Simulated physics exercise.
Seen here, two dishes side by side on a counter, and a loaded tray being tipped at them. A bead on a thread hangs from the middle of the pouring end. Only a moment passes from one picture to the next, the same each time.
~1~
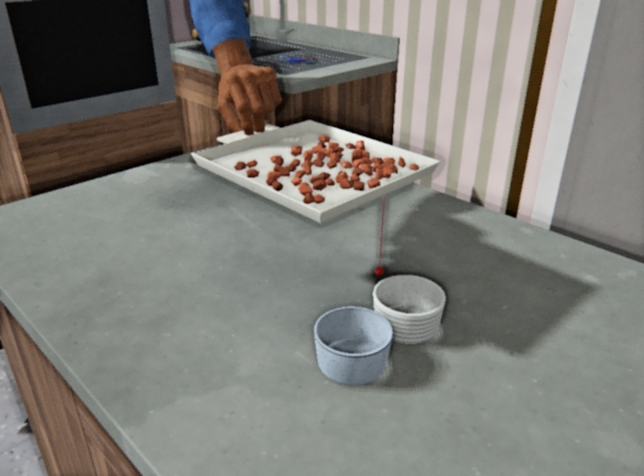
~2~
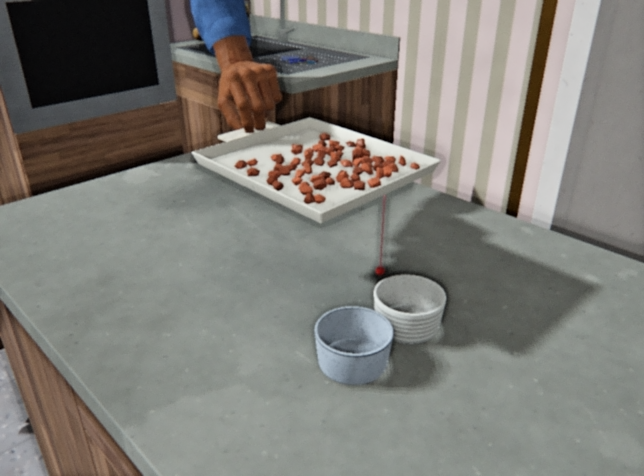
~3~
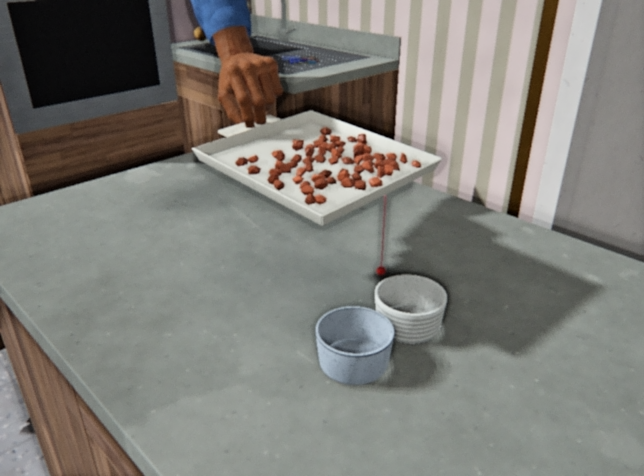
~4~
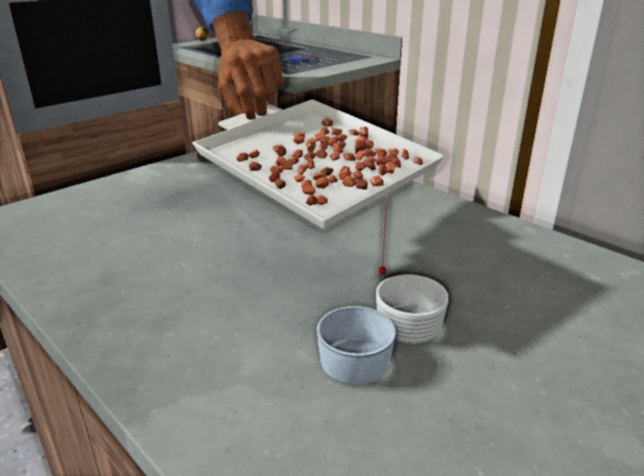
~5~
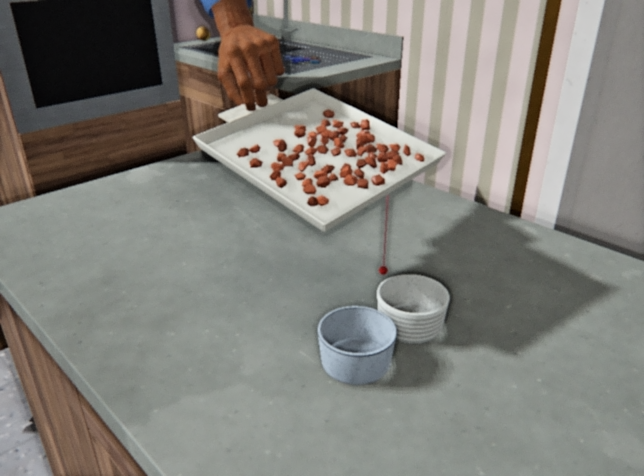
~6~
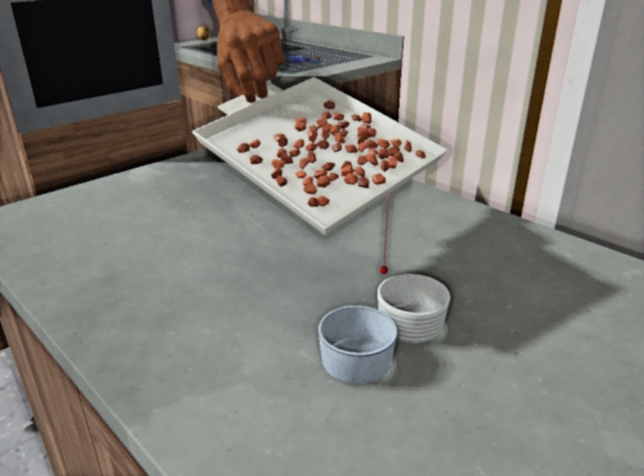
A hand gradually tilting a white tray of reddish-brown chunks, its left corner dipping lowest, above two small dishes on a grey counter.
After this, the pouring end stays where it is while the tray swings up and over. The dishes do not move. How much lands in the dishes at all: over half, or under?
Together they catch under half.
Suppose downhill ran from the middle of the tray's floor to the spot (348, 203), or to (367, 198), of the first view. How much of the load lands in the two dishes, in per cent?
About 70 and 70 per cent.
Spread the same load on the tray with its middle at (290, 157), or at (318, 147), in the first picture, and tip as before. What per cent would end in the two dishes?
In turn 30 and 40 in a hundred.
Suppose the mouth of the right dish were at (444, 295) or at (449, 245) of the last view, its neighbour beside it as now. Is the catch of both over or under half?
At the first place less than half, at the second the smaller part.
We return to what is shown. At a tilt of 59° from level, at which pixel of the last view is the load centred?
Roughly at (339, 200).
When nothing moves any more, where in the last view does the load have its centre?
At about (317, 338).
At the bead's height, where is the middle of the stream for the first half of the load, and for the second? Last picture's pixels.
First near (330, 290), later near (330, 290).
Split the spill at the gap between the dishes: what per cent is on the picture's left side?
Close to 90 per cent.
Just after the last frame, tray tipped steeply; almost all on the tray; just a few in the left dish; just a few in the air.
A moment on, tray tipped right over; about a tenth on the tray; roughly a quarter in the left dish; roughly half outside both; roughly a quarter in the air.
Further on, tray tipped past a quarter turn; roughly a quarter in the left dish; the larger part outside both.
When it is over, tray tipped past a quarter turn; roughly a quarter in the left dish; not one in the right dish; the larger part outside both.
